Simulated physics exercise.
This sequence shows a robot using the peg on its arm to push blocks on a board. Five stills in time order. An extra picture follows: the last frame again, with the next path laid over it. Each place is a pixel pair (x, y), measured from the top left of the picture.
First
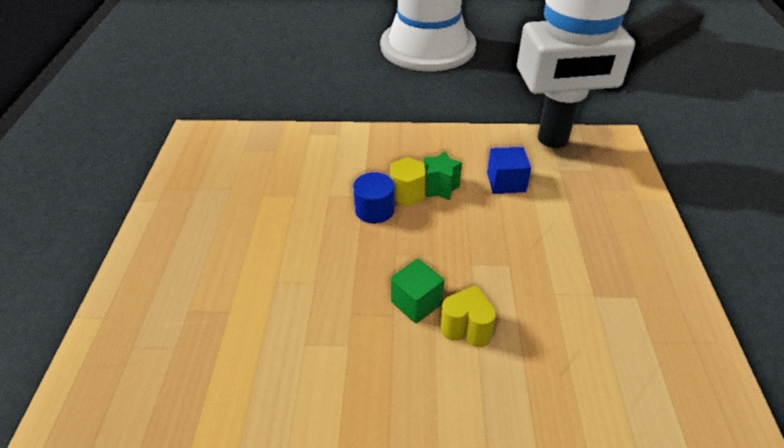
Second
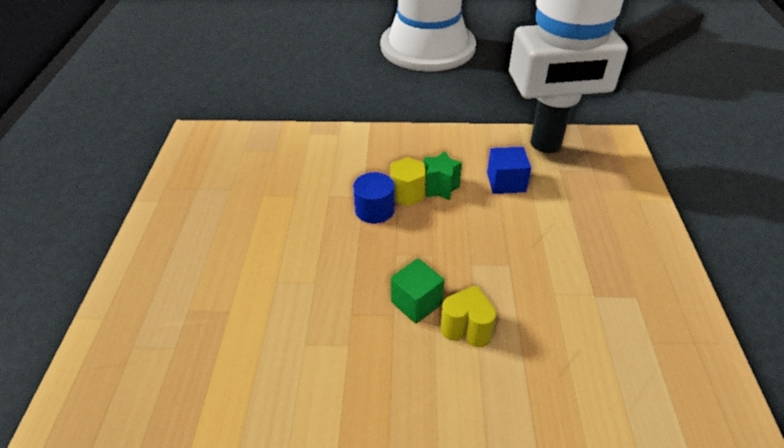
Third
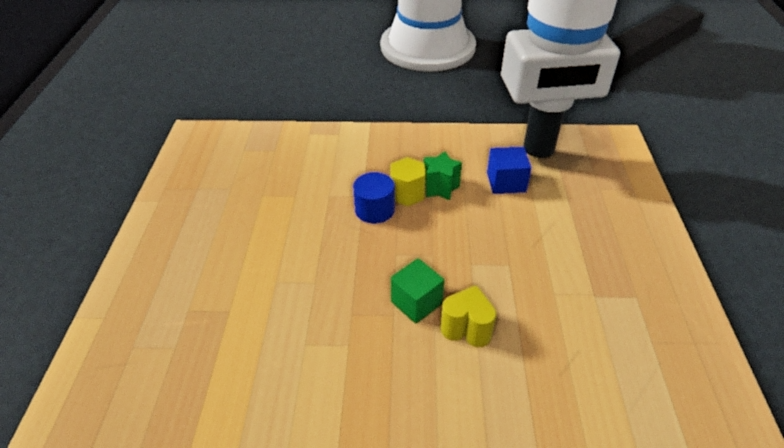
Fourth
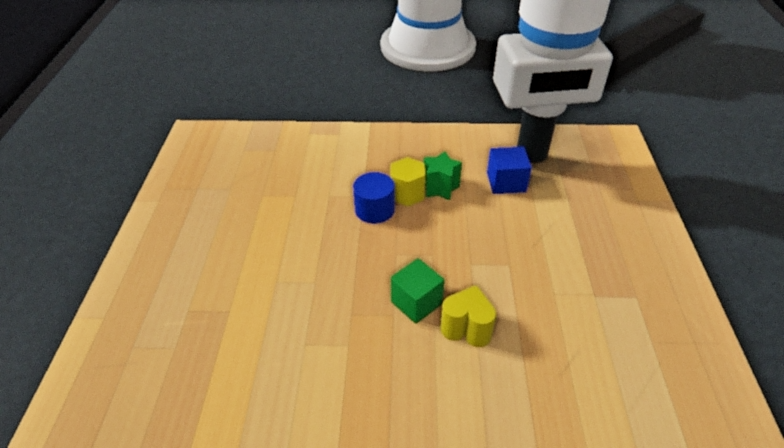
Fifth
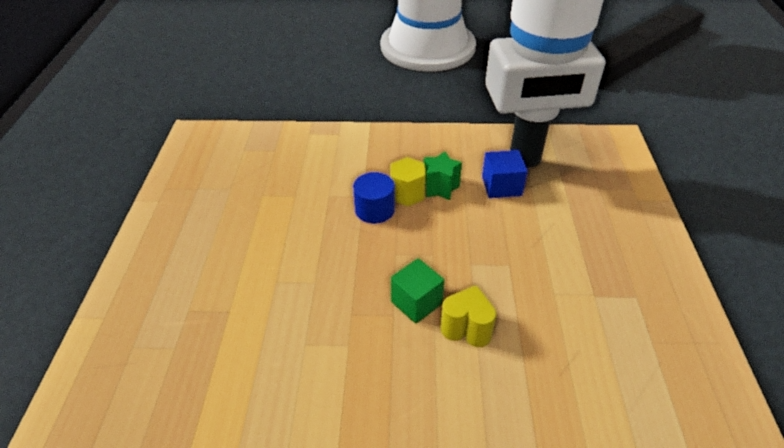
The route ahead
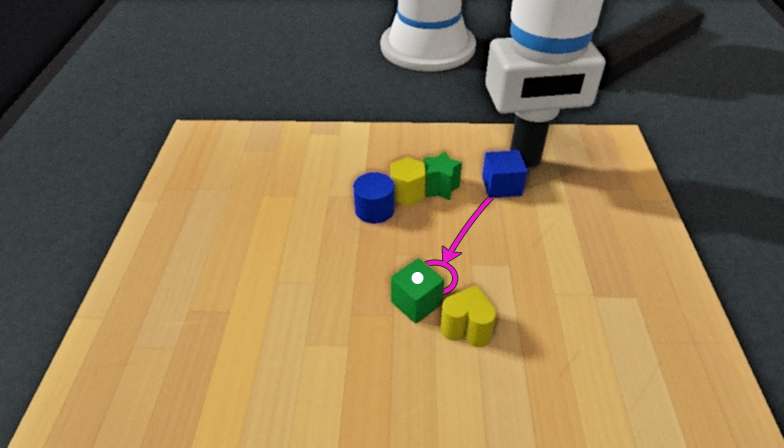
To begin with, a robot arm holds its black peg near the back right of a wooden board scattered with blue, yellow and green blocks. The peg moves left and slightly forward to the blue square block, then nudges it slightly the same way while the other blocks stay still.
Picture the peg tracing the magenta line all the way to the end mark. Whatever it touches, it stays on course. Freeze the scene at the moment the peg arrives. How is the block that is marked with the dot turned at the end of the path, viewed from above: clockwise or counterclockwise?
From overhead, the rotation is counterclockwise.
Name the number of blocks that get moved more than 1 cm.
The answer is two blocks, counting only moves over 1 cm.
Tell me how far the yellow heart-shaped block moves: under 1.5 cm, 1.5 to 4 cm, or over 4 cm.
The shift is below 1.5 cm.
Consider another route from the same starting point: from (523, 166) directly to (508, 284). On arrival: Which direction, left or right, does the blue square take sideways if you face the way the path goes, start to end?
Slides right.
Path on the board, from (523, 166) by way of (477, 214) to (436, 277); the dot is on the green square.
What follows on the original path. One third of the way, peg at (493, 188); blue square at (472, 194).
Two thirds of the way, peg at (464, 225); blue square at (436, 233).
At the end, peg at (436, 269); green square at (396, 302), turned 50° anticlockwise; green star in place; yellow heart-shaped block in place; blue square at (394, 262), turned 55° clockwise.
